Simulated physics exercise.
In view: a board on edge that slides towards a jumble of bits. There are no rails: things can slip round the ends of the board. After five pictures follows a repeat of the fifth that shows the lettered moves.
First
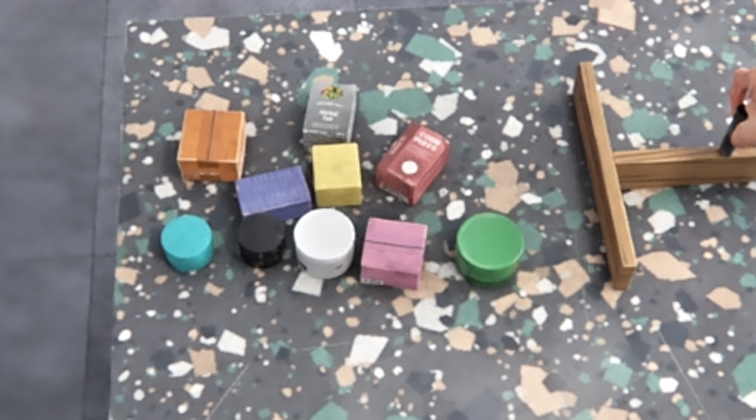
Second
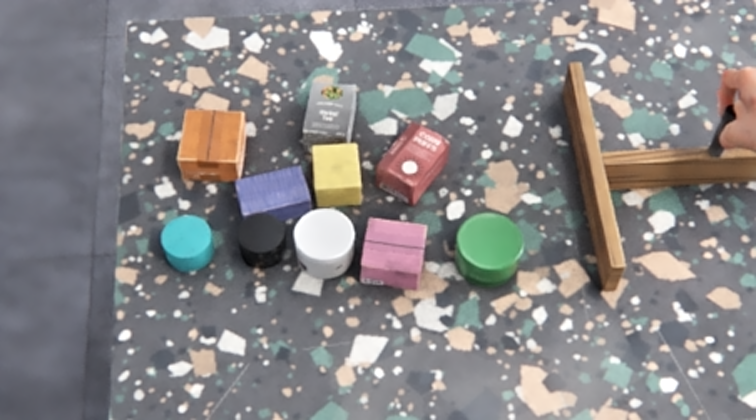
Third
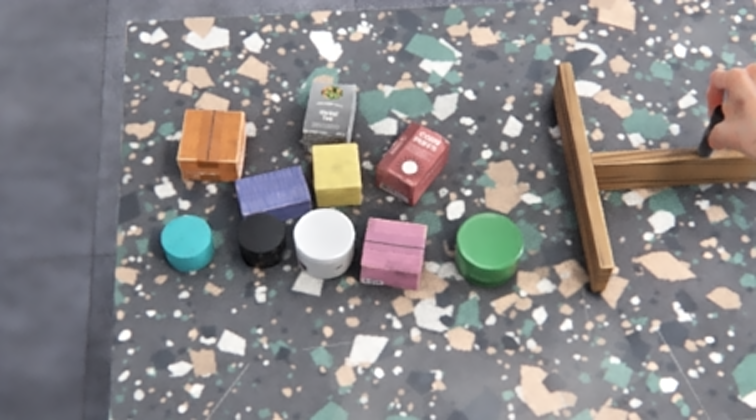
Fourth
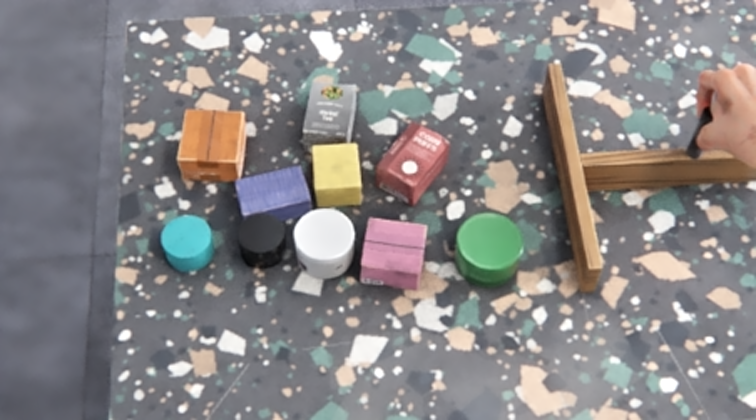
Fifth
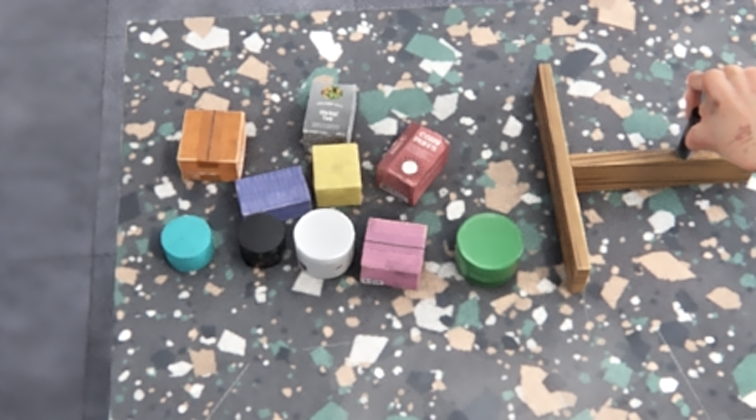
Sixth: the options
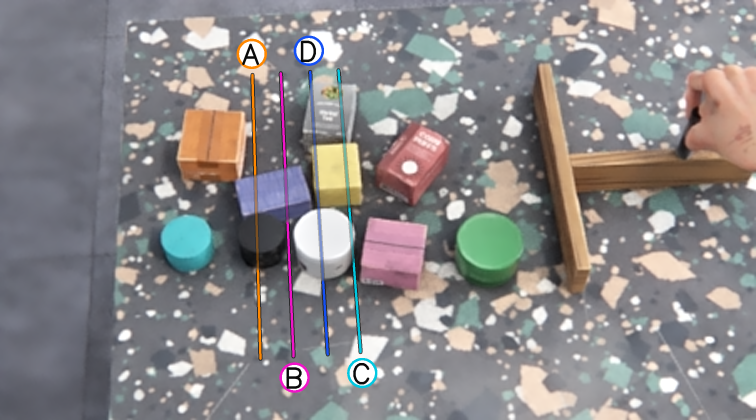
Wooden T-shaped pusher sliding slowly left across a speckled surface, a hand gripping its handle, while colourful boxes and jars sit still.
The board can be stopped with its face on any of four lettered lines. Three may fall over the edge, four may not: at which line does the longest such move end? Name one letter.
No fourth one falls up to A.
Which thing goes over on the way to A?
It is the black pot.
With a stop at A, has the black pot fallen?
Yes.
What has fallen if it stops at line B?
It is the black pot.
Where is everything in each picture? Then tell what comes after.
In the first frame, turquoise pot (188, 244); grey box (330, 118); red packet (413, 164).
In the second frame, board (596, 159); white jar (325, 244).
In the third frame, board (584, 159); green jar (488, 250).
In the fourth frame, board (574, 160); pink box (394, 254).
In the fifth frame, board (563, 161); orange box (213, 146); turquoise pot (188, 244); grey box (330, 118).
On the copy, A at (256, 206); B at (287, 204); C at (349, 201); D at (318, 202).
On A. First, board (454, 167); black pot (249, 241); white jar (301, 244).
Then, board (345, 174); turquoise pot (131, 250); black pot (153, 211).
Finally, board (259, 179); black pot over the edge; turquoise pot (125, 250); one fallen.
By contrast, B is within the limit but short; C is within the limit but short; D is within the limit but short.
